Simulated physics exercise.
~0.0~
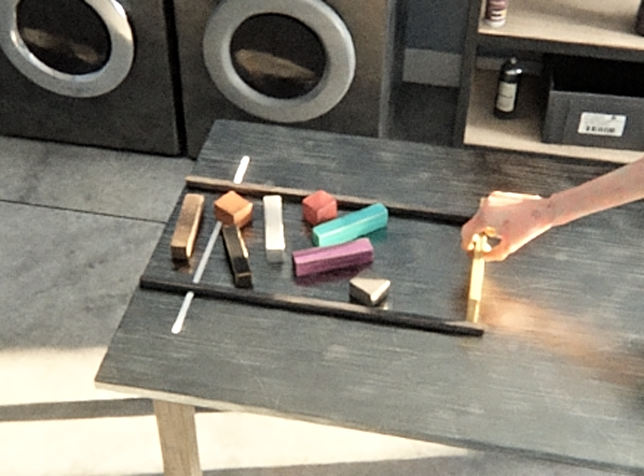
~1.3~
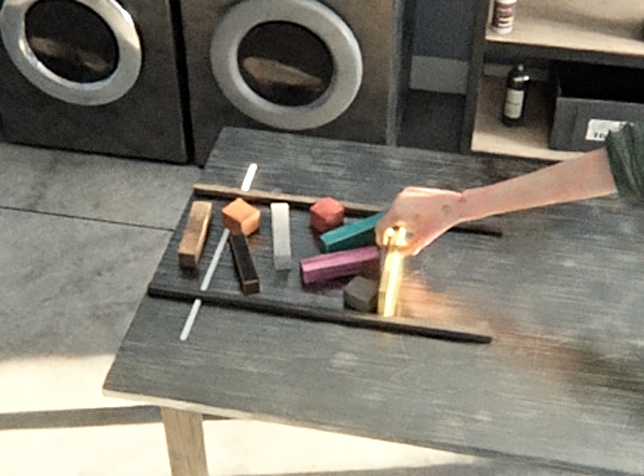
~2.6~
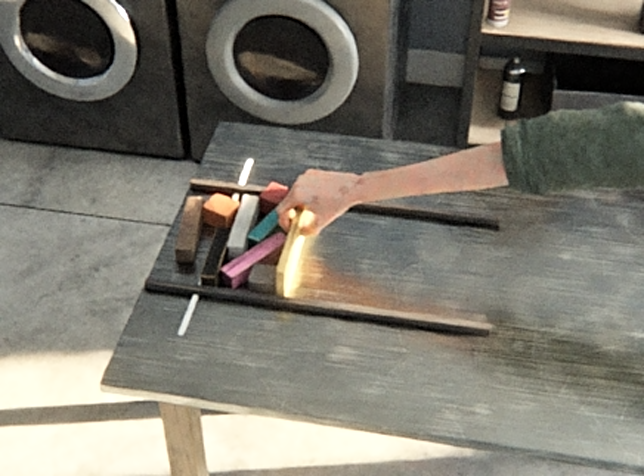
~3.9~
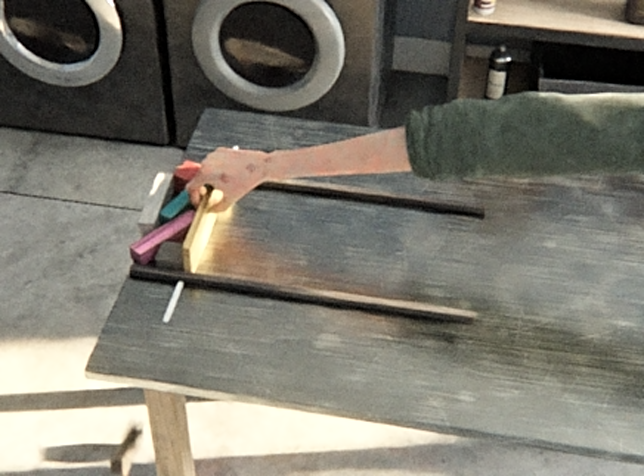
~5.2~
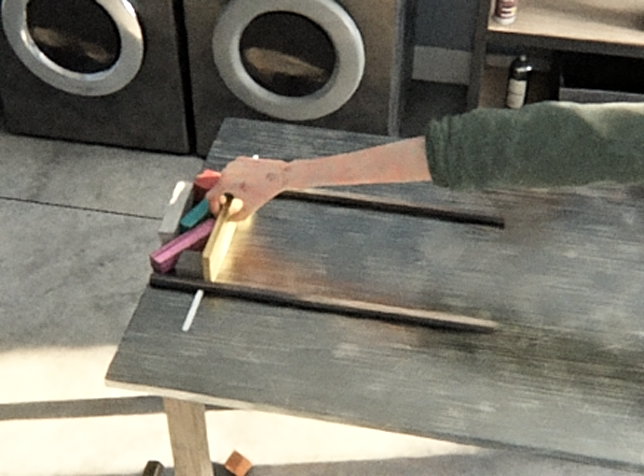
A hand holds a glowing yellow board upright at the right of a dark wooden table, seen from above at an angle by a slightly swaying camera, with two front-loading machines behind. Between two dark rails lie brown, black, white, teal, purple and grey pieces and two orange-red blocks, near a white tape line. The hand slides the board left, reaching the grey block first. The pieces bunch together and crowd toward the table's left end. Several go over the edge, and the black stick and orange block end on the floor. The board stops near the tape, with white, red, teal, purple and grey pieces still packed against it.
